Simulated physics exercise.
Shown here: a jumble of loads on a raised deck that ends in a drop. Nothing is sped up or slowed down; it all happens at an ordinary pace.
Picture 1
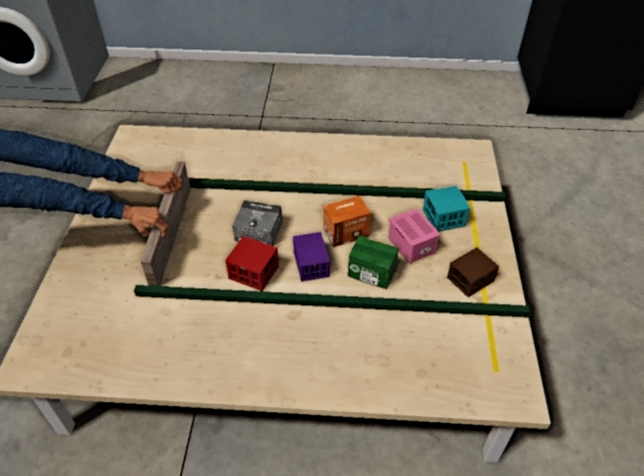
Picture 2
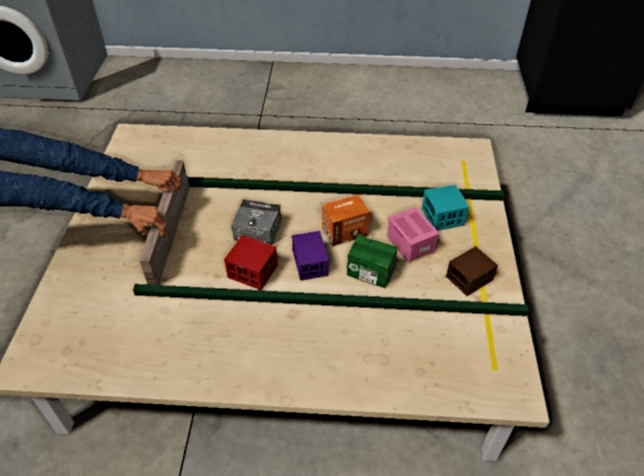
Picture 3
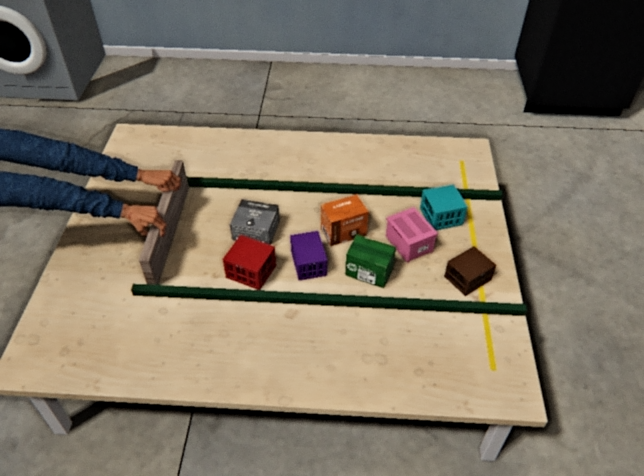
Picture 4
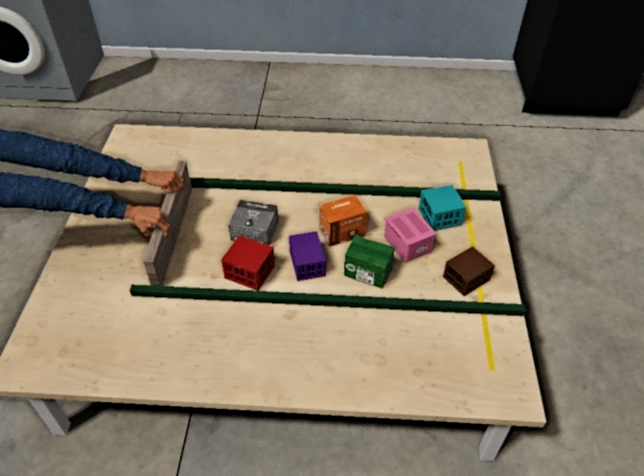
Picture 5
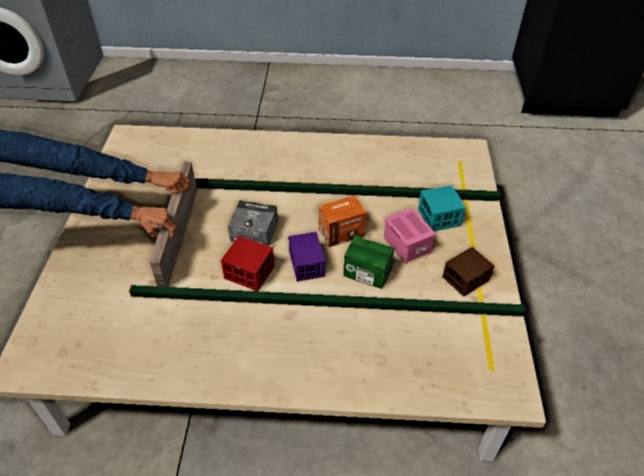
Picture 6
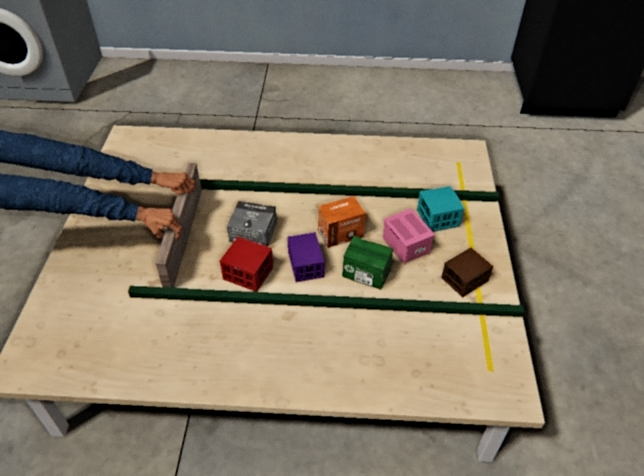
In a room with a grey concrete floor and a blue-grey wall, a pale wooden table is seen from above at an angle. Between two dark green rails sit small grey, red, purple, orange, green, pink, turquoise and brown boxes and crates, with yellow tape at right. Two blue-sleeved arms hold a plank at left and slide it slightly rightward, while the boxes stay put and the view shifts barely.
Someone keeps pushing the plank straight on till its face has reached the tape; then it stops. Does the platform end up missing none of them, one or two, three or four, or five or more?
The number sent down is large, five or above.
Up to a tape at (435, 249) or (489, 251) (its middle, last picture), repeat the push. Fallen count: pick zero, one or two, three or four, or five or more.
Going by the order asked, it's three to four and then at least five.
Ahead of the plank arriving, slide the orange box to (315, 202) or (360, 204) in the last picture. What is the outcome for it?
Lab note - it rests there; then it rests there.
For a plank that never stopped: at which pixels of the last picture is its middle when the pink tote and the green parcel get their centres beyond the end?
For the pink tote at (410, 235), for the green parcel at (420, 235).
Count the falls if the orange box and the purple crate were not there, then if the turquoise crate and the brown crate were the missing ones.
Counts - first: 3; second: 4.
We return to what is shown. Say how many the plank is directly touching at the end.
It's 3 of them.
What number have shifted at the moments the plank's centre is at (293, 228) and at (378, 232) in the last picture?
Counts: 5, 8.
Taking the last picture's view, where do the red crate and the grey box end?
Around (499, 271) and around (493, 236).
Early on, none off yet; brown crate at rest near (467, 272); turquoise crate at rest near (440, 209); pink tote at rest near (407, 236).
A while later, none off yet; brown crate travelled about its own width near (510, 275); turquoise crate travelled a little near (451, 209); pink tote travelled about its own width near (472, 242).
Finally, the number that fall off is five or more; lost, purple crate, orange box, green parcel, pink tote and brown crate.
